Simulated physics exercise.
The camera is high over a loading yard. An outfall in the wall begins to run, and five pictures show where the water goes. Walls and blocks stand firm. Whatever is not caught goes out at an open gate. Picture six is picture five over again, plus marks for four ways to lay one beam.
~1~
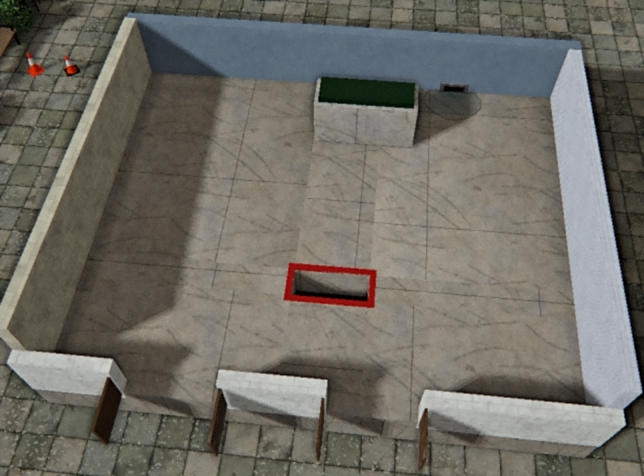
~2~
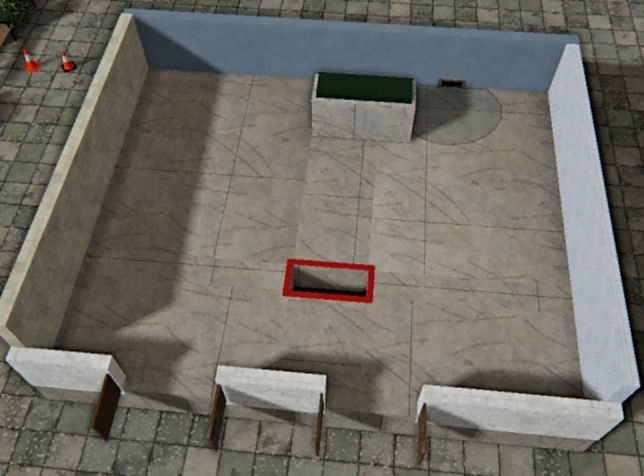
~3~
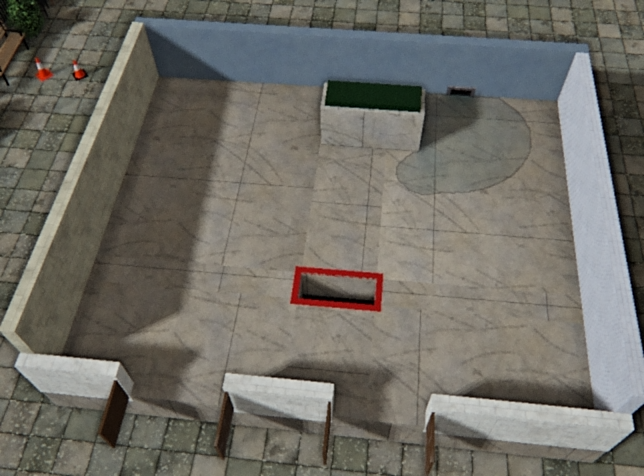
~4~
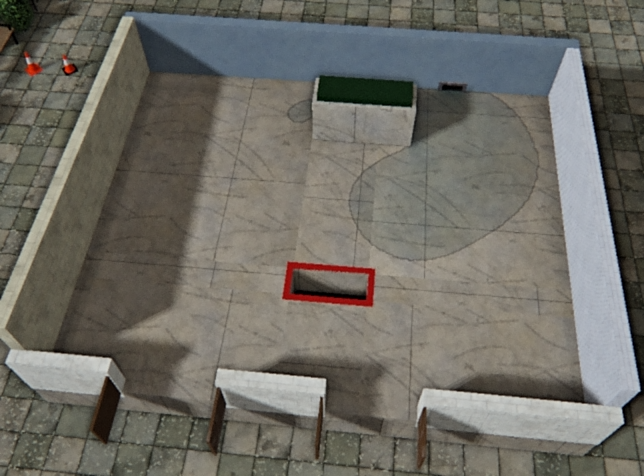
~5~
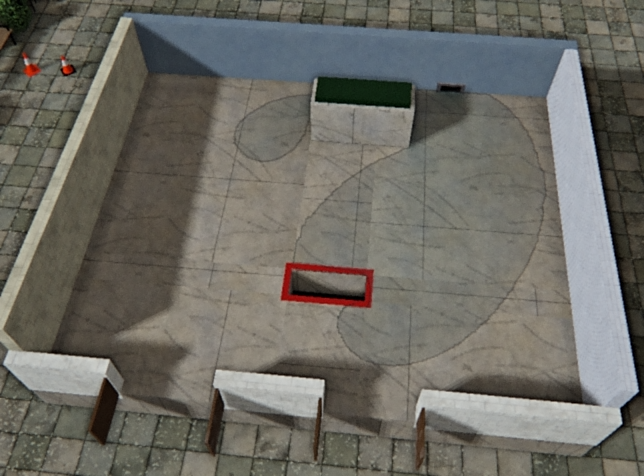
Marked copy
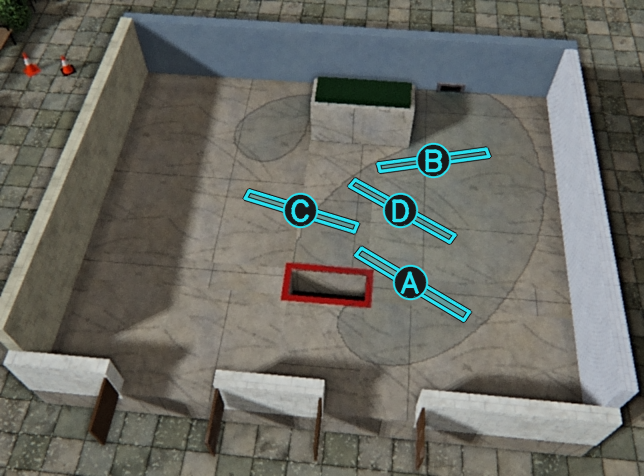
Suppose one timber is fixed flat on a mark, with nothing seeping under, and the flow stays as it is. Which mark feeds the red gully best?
C.
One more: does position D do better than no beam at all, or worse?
Worse.
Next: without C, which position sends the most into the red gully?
A.
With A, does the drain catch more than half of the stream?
No.
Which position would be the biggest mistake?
The answer is D.
In cyan, A from (358, 251) to (466, 316); B from (379, 167) to (487, 152); C from (247, 194) to (355, 227); D from (352, 183) to (452, 238).
Choosing A, about 21 % of the stream goes into the red gully, about 71 % out by the gates.
Choosing B, about 12 % of the stream goes into the red gully, about 85 % out by the gates.
Choosing C, about 27 % of the stream goes into the red gully, about 64 % out by the gates.
Choosing D, about 4 % of the stream goes into the red gully, about 90 % out by the gates.
